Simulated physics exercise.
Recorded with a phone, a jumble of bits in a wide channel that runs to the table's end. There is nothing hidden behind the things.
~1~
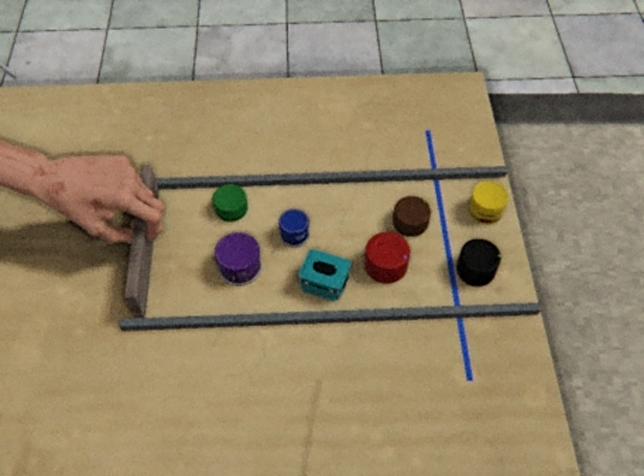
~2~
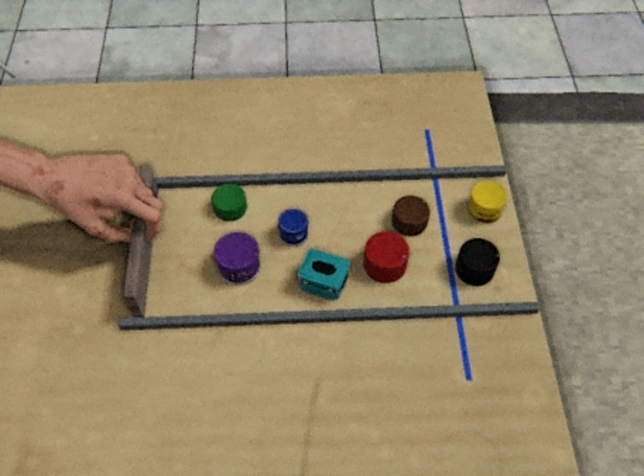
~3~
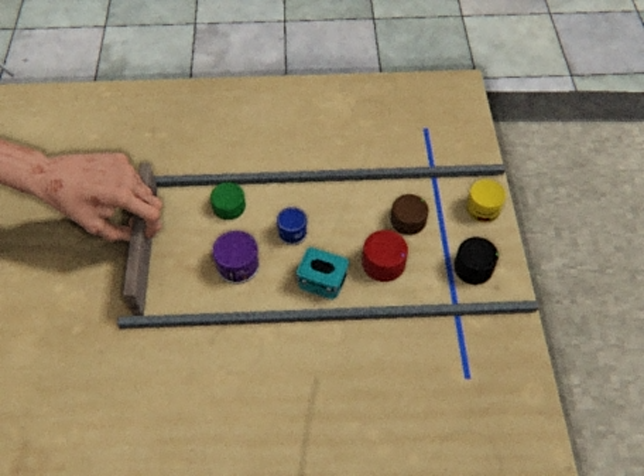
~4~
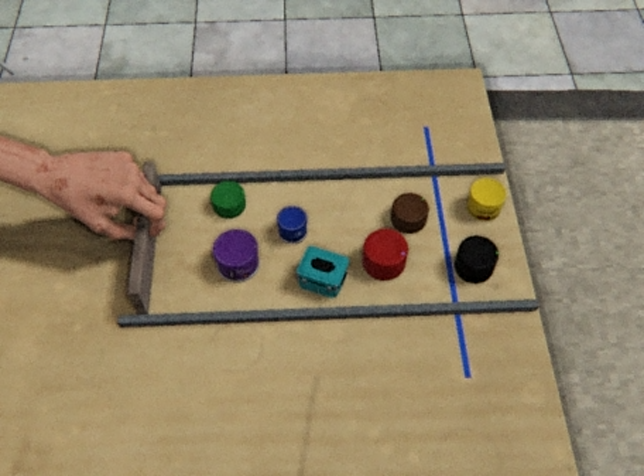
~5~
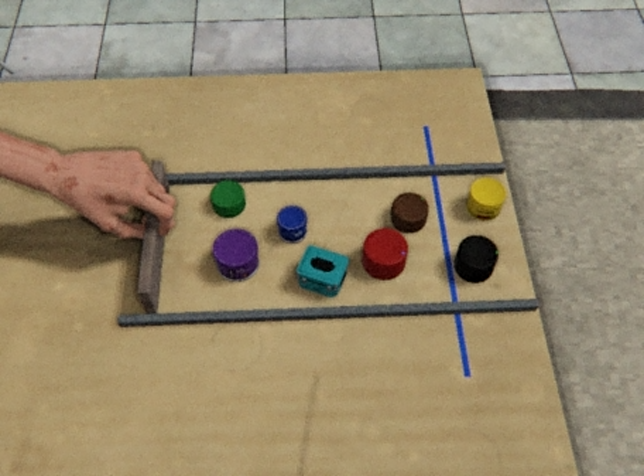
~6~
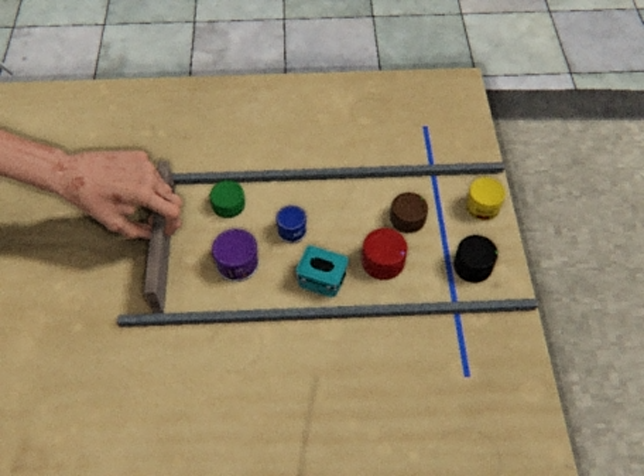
A hand at the left holds a grey board upright across a channel between two grey rails on a wooden table, seen from above at an angle. Inside are green, blue, purple, teal, red and brown pieces left of a blue tape line, with yellow and black ones right of it. The board stays almost still, then slides slightly right, touching nothing, as the view barely shifts.
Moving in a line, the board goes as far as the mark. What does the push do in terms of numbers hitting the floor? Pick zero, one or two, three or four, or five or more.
It sends one or two to the floor.
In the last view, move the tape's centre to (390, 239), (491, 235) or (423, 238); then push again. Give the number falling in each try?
Down on the floor: 0, 4 and 0.
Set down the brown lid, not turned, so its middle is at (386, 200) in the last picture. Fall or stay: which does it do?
Placed like that, it is safe.
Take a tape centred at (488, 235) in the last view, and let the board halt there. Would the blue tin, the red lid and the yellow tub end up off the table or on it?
As for the blue tin, it keeps its spot; the red lid does not stay; the yellow tub does not stay.
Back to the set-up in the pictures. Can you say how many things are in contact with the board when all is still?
Count: 4.
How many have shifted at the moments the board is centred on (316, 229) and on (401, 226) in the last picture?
Tally: First 5; then 7.
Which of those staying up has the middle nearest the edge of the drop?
That's the red lid.
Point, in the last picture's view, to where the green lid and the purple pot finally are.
Same order as the question: First (454, 188), second (469, 239).
Early on, none off yet; yellow tub at rest near (485, 199); black lid at rest near (475, 259); brown lid at rest near (409, 213).
A while later, none off yet; yellow tub at rest near (485, 199); black lid travelled about its own width near (506, 264); brown lid travelled about its own width near (442, 210).
Finally, the number that fall off is one or two; lost, black lid and yellow tub.
